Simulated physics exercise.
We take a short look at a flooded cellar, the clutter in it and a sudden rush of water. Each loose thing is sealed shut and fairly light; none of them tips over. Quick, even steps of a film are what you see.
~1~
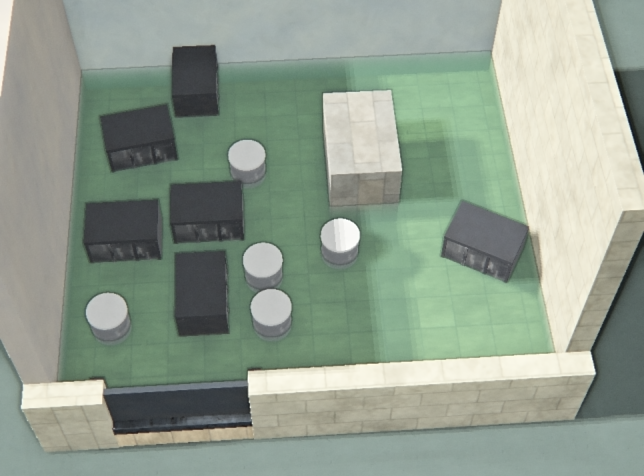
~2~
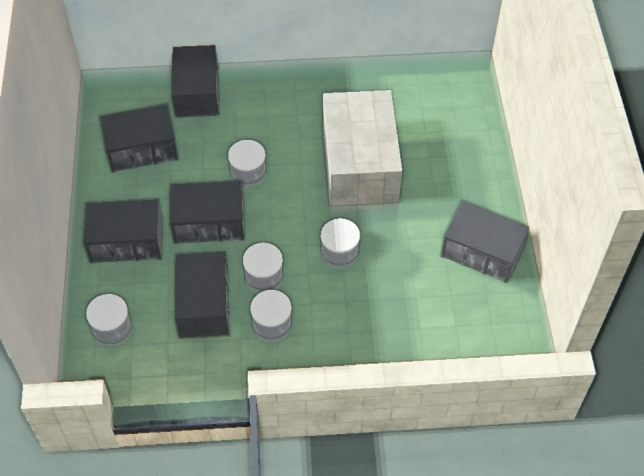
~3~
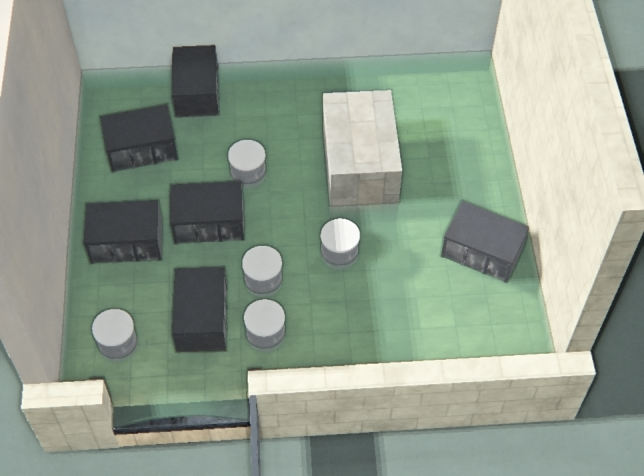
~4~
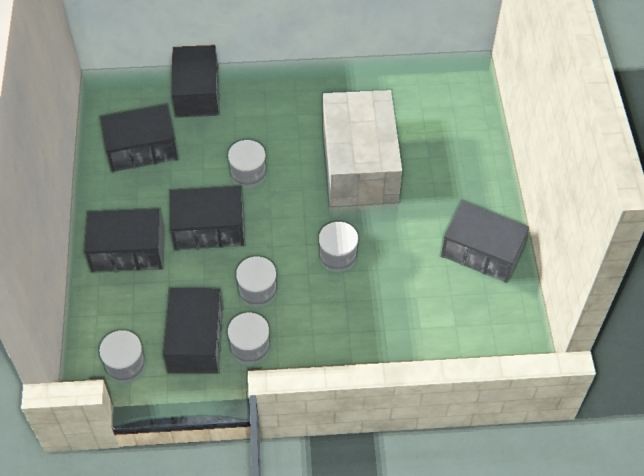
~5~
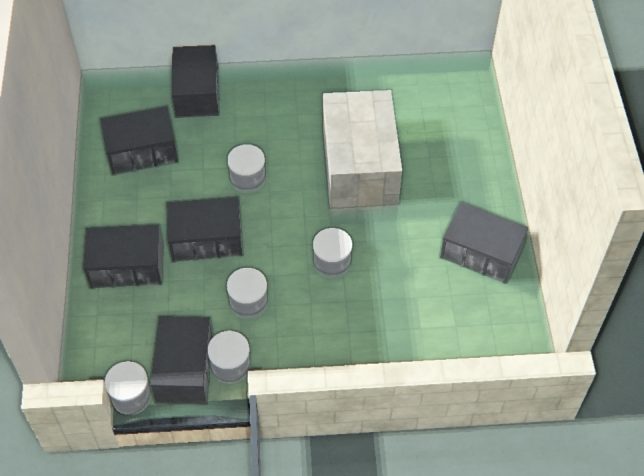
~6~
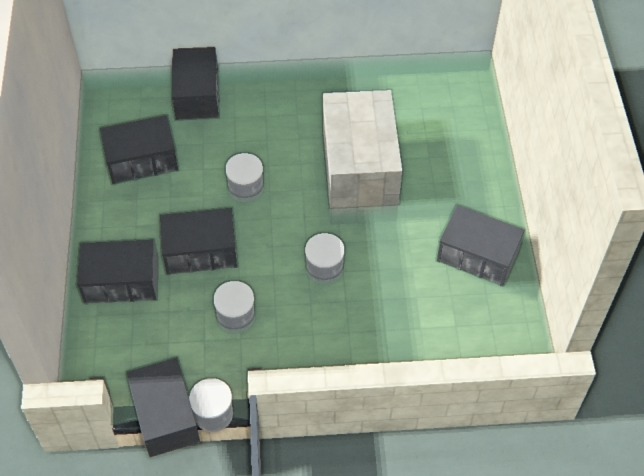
Dark crates and pale round pails drifting across a flooded, green-floored cellar toward an opened gap in the low front wall.
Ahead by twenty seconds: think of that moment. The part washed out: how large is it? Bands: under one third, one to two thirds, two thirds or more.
Two thirds or more.
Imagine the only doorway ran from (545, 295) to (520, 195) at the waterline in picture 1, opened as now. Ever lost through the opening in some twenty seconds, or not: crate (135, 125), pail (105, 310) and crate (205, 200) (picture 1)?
My answer, each in turn: Not lost, not lost, lost.
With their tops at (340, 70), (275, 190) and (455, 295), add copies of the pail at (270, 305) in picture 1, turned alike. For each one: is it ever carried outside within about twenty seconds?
For the three copies in the stated order: Remained, escaped, escaped.
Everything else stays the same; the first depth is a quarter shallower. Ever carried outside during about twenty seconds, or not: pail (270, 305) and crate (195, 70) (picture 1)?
The first one is lost through the opening and the second is never lost.
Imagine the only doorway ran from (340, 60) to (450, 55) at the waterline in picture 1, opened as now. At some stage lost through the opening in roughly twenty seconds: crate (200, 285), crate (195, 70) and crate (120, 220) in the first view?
Going through them in turn: Remains behind; escaped; remains behind.
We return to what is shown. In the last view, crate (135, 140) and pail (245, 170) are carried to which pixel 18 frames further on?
They should end up near (106, 266) and (182, 312) respectively.
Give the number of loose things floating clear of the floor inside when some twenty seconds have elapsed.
The count comes to 1.
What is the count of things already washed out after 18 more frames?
7 in all.
A moment on, 4 of 11 are out; 7 afloat.
Next, 7 of 11 are out; 4 afloat.
Later, 9 of 11 are out; 2 afloat.
In the end, 10 of 11 are out; 1 afloat.
